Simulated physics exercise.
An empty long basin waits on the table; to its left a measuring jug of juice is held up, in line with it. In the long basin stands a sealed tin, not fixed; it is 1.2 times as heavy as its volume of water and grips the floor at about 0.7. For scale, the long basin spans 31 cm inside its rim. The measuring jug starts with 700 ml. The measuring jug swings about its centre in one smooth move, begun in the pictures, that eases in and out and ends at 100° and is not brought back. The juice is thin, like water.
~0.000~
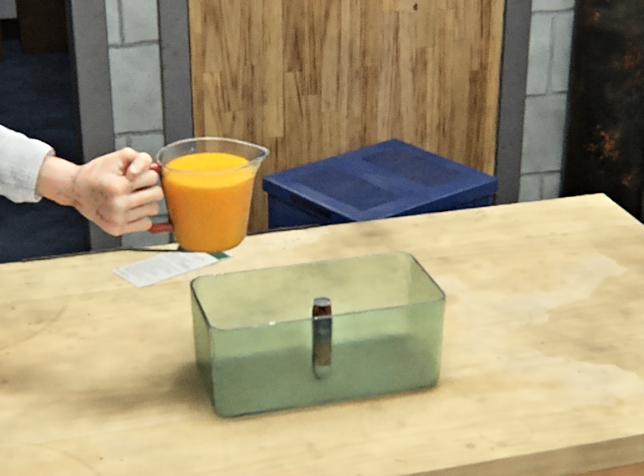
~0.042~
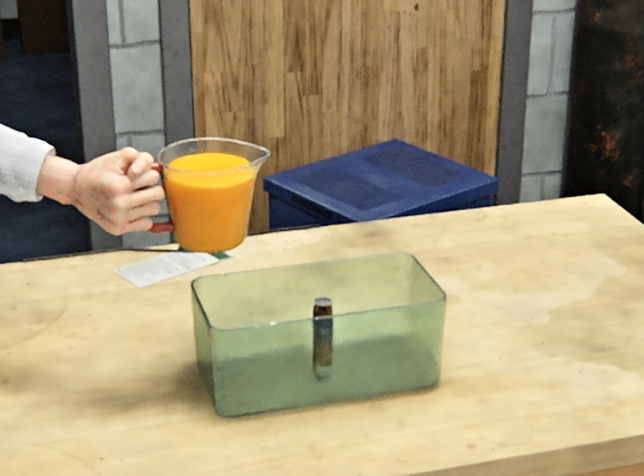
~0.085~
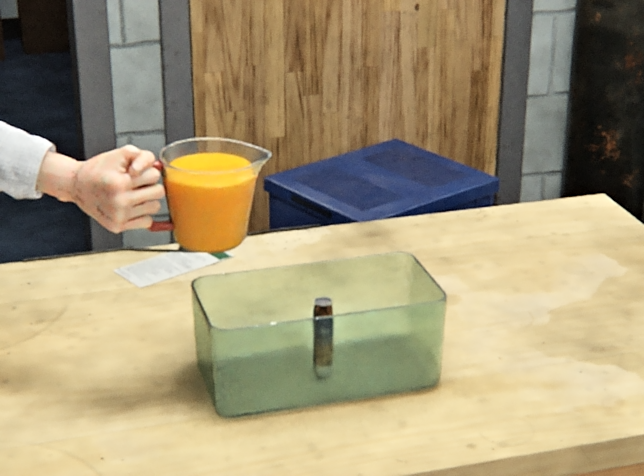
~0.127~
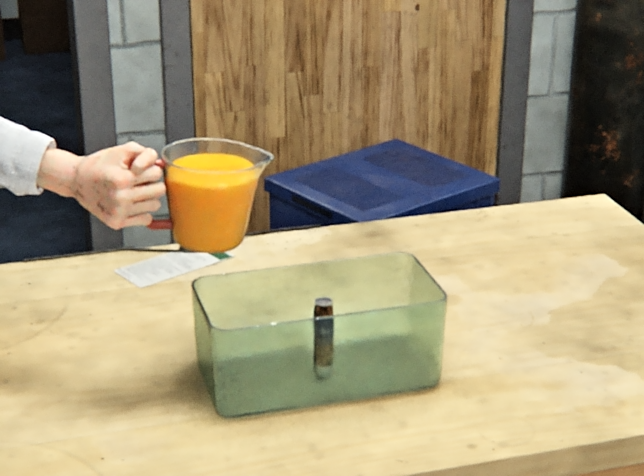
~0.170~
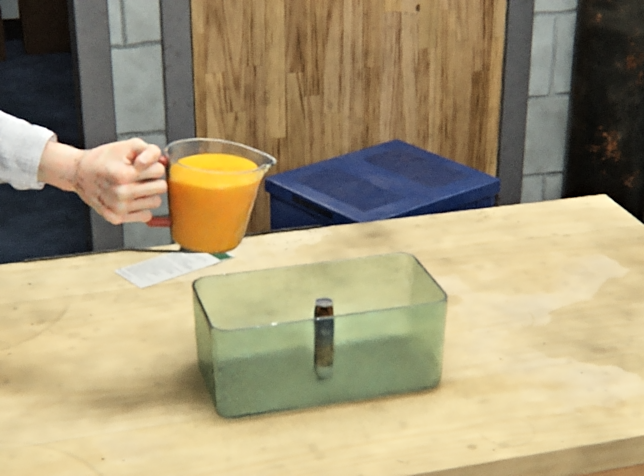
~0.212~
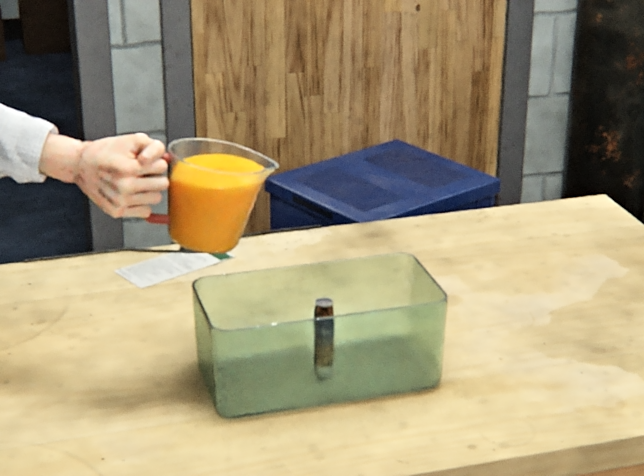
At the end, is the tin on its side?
The tin falls.
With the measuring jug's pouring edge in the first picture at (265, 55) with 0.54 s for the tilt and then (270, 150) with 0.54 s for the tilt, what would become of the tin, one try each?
First it remains upright; then it goes over.
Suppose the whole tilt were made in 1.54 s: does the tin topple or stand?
The tin goes over.
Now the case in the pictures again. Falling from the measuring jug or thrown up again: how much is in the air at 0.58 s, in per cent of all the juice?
About 22 per cent.
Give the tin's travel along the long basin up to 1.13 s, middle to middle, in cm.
Some 9 cm.
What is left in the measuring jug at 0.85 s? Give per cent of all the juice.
Near 16 in a hundred.
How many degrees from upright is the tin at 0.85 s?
Near 5° from upright.
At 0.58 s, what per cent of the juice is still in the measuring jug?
Some 70 per cent.
Then, 0.58 s in, the tilt is 68° and 70 per cent is still to pour; the tin stands where it began.
Then, 0.85 s in, the tilt is 98° and 17 per cent is still to pour; the tin stands where it began.
Then, 1.13 s in, the tilt is 100° and 1 per cent is still to pour; the tin lies on its side.
Then, 1.44 s in, the tilt is 100° and 0 per cent is still to pour; the tin lies on its side.
Finally, the tin lies on its side.
